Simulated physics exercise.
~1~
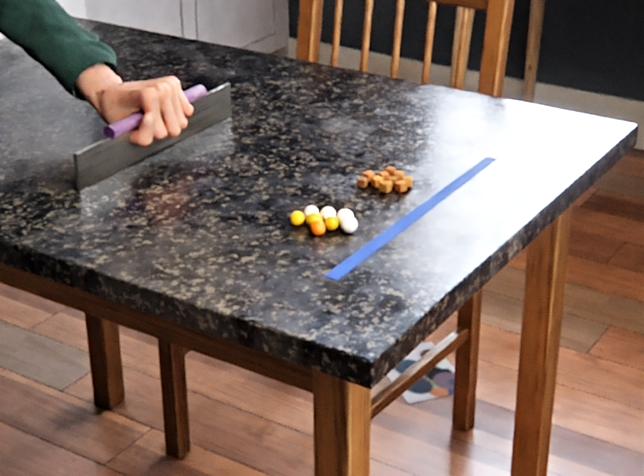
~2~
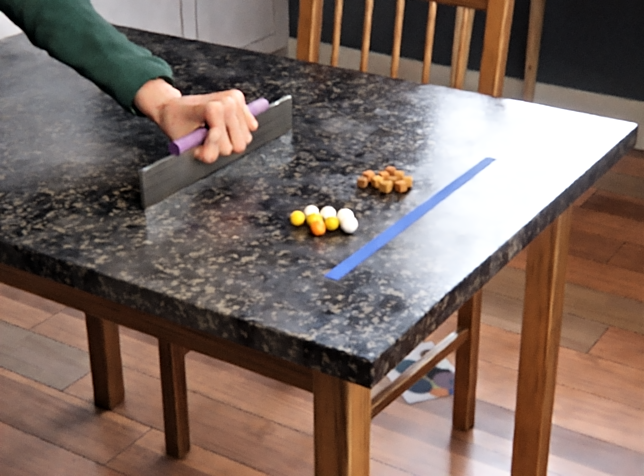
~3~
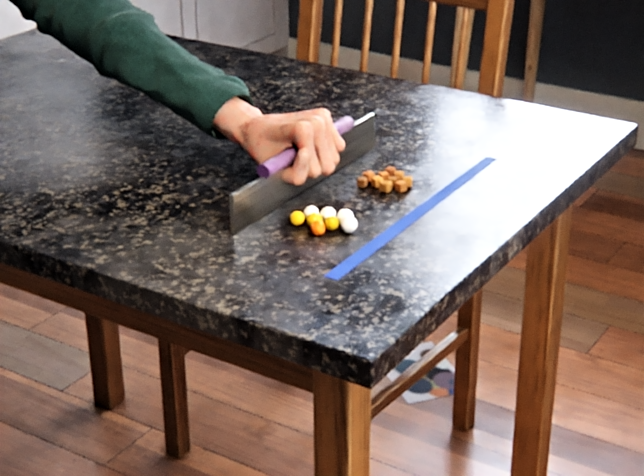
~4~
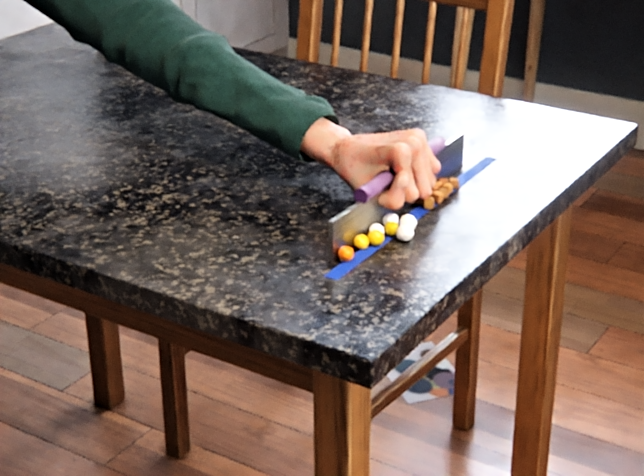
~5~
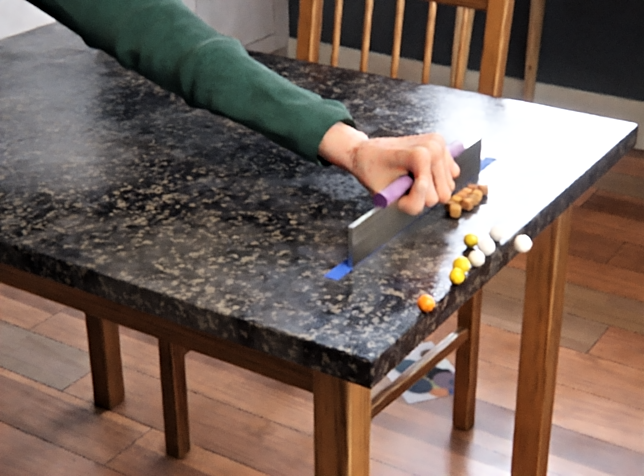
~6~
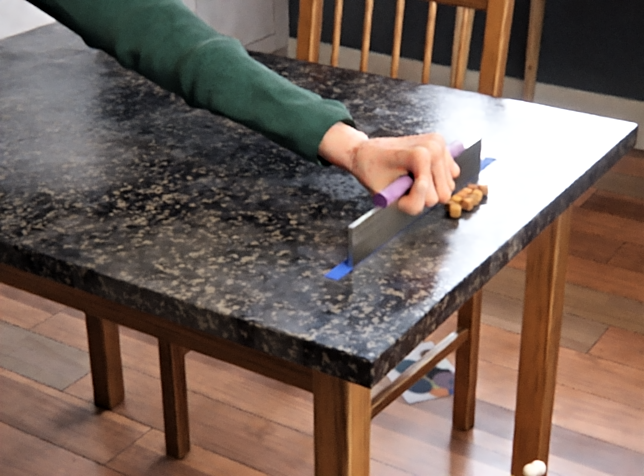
At the start, a hand in a green sleeve holds a flat scraper with a purple handle on a dark speckled table, well to the left of two small lots of loose things. The hand pushes the scraper rightward while the yellow, orange and white balls and the brown pieces stay still. The blade then reaches both lots and sweeps them to the blue tape. As the scraper stops at the tape, the balls roll onward to the table's edge. Finally the balls have gone over, one pale ball showing low by the table leg, while the brown pieces remain on top beside the still blade.
